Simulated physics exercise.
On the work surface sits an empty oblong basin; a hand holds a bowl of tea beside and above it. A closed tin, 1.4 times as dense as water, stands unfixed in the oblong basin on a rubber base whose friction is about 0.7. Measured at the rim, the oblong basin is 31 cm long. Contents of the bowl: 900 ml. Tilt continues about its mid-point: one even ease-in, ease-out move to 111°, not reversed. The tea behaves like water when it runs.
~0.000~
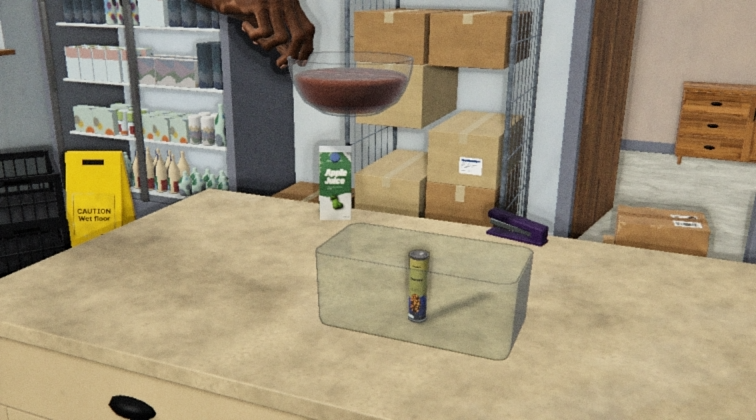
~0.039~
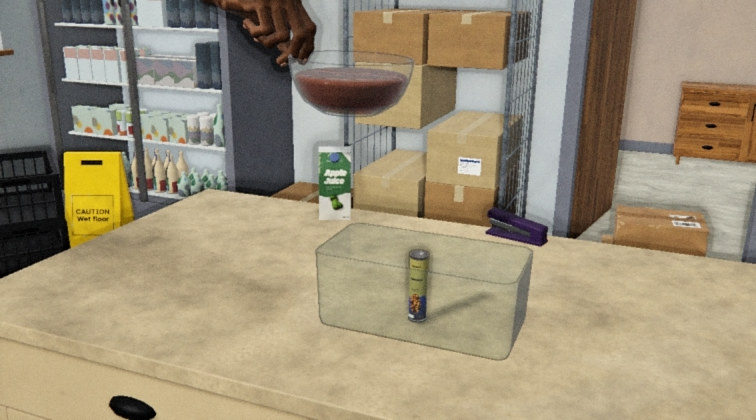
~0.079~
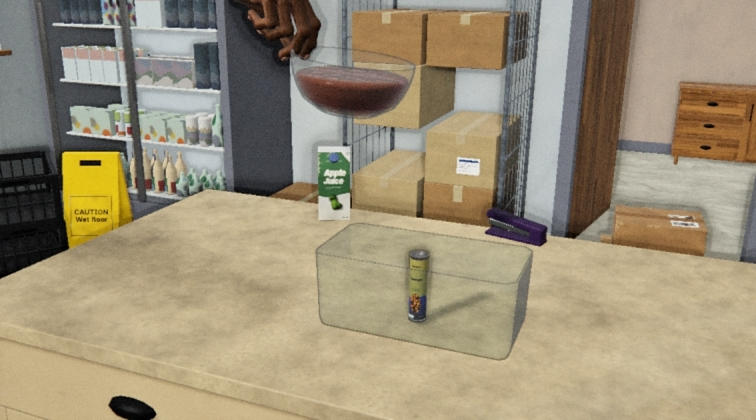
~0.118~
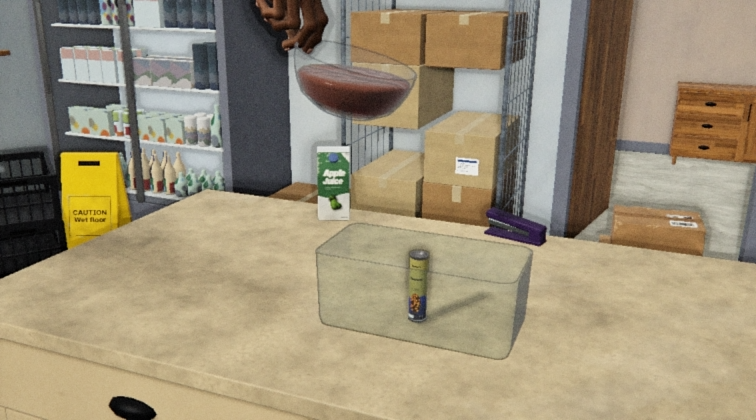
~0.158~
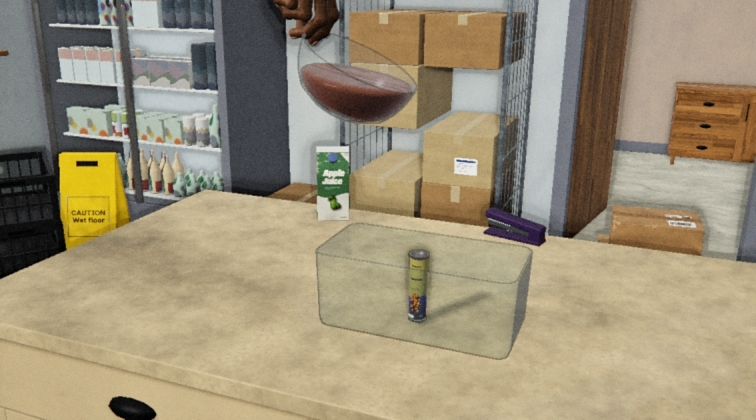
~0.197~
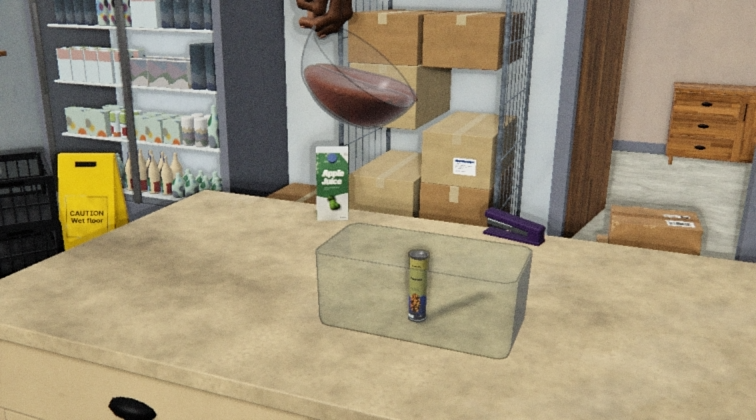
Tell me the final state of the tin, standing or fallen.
The tin ends standing.
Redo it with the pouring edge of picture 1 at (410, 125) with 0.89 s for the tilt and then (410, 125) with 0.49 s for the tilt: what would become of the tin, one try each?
The tin stays vertical the first time and stays vertical the second time.
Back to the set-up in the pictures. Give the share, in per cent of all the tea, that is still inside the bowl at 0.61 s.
I reckon near 0 per cent still sits there.
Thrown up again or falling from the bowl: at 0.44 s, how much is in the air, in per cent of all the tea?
It comes to about 80 percent.
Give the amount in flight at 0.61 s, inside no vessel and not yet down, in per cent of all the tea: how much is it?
About 12 percent.
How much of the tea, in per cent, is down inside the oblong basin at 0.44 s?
Around 16 percent.
Then, 0.44 s in, the tilt is 108° and 5 per cent is still to pour; the tin stands where it began.
Then, 0.61 s in, the tilt is 111° and 0 per cent is still to pour; the tin stands where it began.
Then, 0.79 s in, the tilt is 111° and 0 per cent is still to pour; the tin stands where it began.
Then, 0.99 s in, the tilt is 111° and 0 per cent is still to pour; the tin stands where it began.
Finally, the tin stands where it began.
